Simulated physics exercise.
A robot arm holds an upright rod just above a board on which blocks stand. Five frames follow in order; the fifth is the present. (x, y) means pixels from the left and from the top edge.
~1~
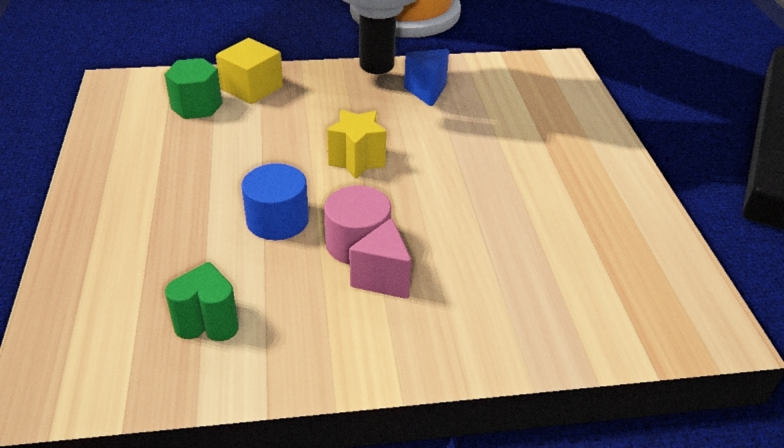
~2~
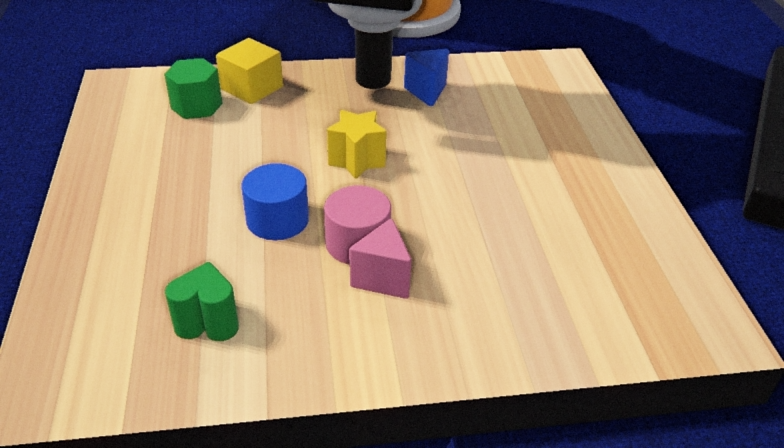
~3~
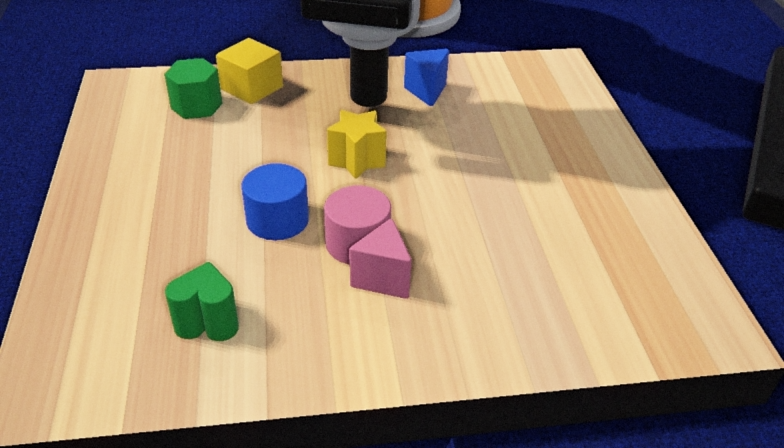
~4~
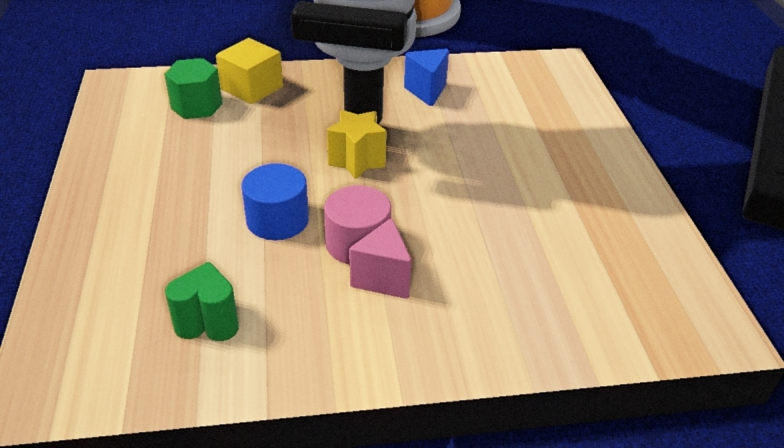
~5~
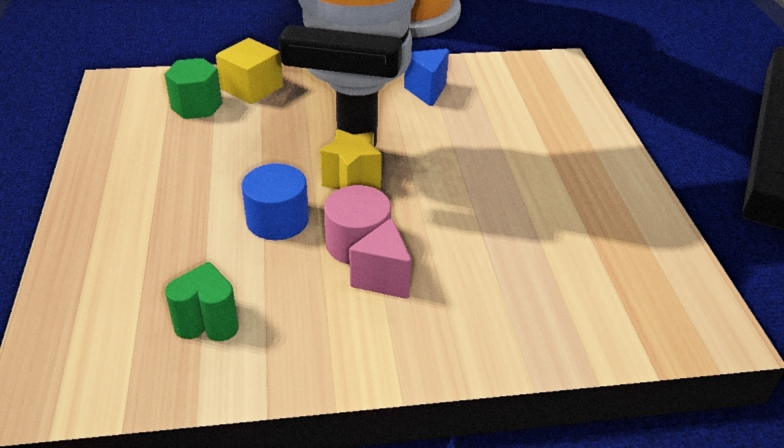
The clip shows a robot arm moving a black upright rod toward the viewer over a wooden board of coloured blocks, reaching the yellow star-shaped block and pushing it slightly toward the pink round block while the other blocks stay still.
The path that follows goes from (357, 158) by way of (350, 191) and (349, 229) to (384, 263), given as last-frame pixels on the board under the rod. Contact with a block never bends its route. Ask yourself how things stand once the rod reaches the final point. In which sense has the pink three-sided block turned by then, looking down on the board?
The sense of turning is anti-clockwise.
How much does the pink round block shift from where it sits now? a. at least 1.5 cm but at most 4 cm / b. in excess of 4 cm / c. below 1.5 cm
(b)
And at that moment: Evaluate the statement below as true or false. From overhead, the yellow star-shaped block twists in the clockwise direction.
Verdict: True.
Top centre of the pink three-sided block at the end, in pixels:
Near (409, 274).
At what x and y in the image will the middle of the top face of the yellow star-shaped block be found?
Pixel (352, 249).
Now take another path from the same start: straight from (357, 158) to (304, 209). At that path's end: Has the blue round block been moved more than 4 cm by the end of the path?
No
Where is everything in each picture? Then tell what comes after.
The first frame shows rod's lower end at (377, 67); blue round block at (274, 182); yellow star-shaped block at (357, 124); pink round block at (358, 205); pink three-sided block at (384, 241).
The second frame shows rod at (373, 81); blocks still.
The third frame shows rod at (369, 99); blocks still.
The fourth frame shows rod at (363, 119); blocks still.
The fifth frame shows rod at (352, 145); blue round block at (274, 182); yellow star-shaped block at (352, 145); pink round block at (358, 205); pink three-sided block at (384, 241).
What follows on the original path. One third of the way, rod at (350, 178); blue round block at (270, 183); yellow star-shaped block at (337, 180); pink round block at (355, 214); pink three-sided block at (389, 244).
Two thirds of the way, rod at (349, 215); blue round block at (268, 184); yellow star-shaped block at (333, 220); pink round block at (351, 259); pink three-sided block at (407, 272), turned 30° anticlockwise.
At the end, rod at (385, 249); blue round block at (268, 184); yellow star-shaped block at (352, 249), turned 35° clockwise; pink round block at (344, 294); pink three-sided block at (409, 274), turned 35° anticlockwise.
